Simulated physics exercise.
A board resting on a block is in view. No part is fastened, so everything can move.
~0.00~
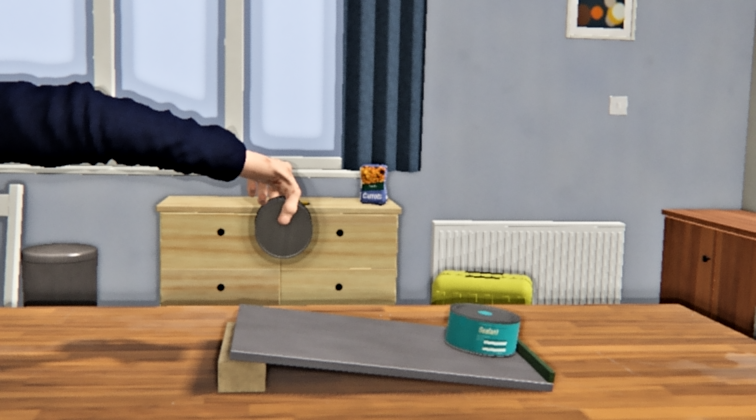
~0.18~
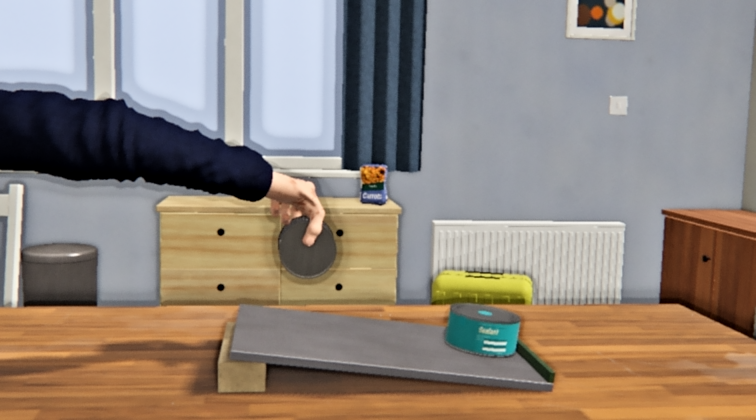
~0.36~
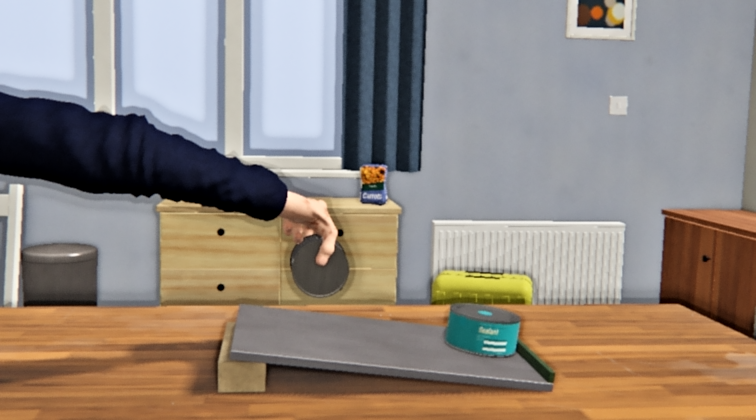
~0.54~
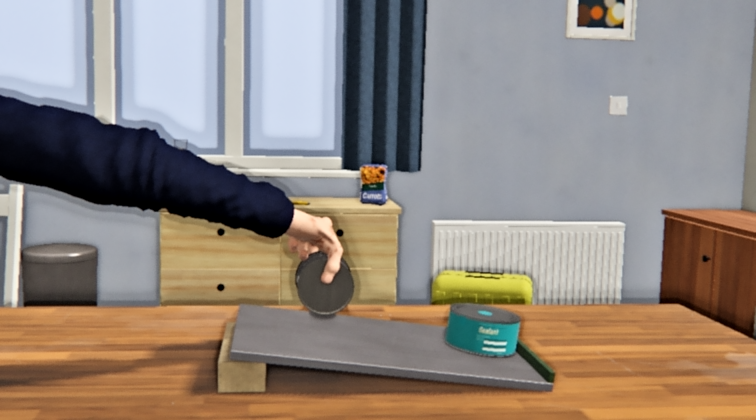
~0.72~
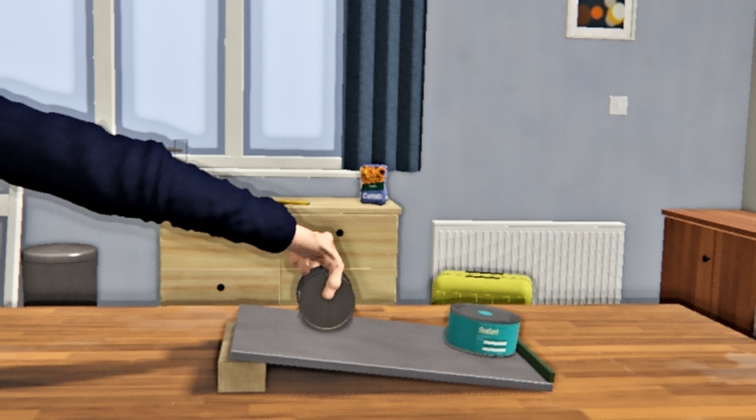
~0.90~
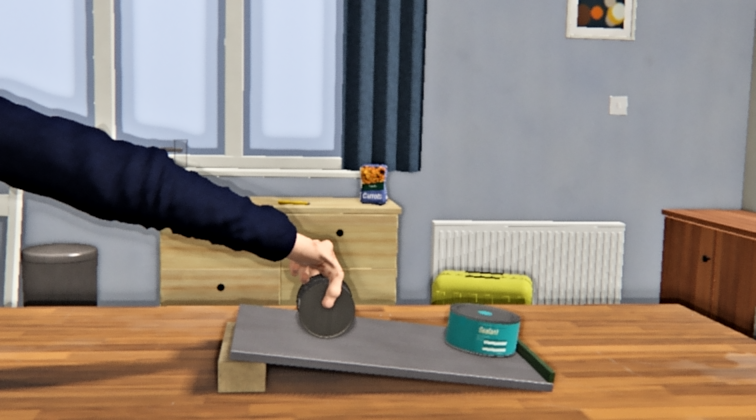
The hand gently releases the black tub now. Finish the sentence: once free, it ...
Once free, it heads down the board.
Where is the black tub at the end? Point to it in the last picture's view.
Pretty much around (429, 318), I'd say.
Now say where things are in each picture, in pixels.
On its way; black tub (283, 227); turquoise tub (483, 330), in the first frame.
On its way; black tub (307, 247); turquoise tub (483, 330), in the second frame.
On its way; black tub (319, 266); turquoise tub (483, 330), in the third frame.
On its way; black tub (325, 282); turquoise tub (483, 330), in the fourth frame.
On its way; black tub (326, 297); turquoise tub (483, 330), in the fifth frame.
Set down, still held; black tub (325, 306); turquoise tub (483, 330), in the sixth frame.
After 1.40 s, black tub shifted a little near (358, 309).
After 1.70 s, black tub shifted well along near (423, 317).
In the end (2.2 s), moved from the start, black tub; turquoise tub unmoved. At the end, from the last picture's camera, black tub near (429, 318). The black tub runs down the board.
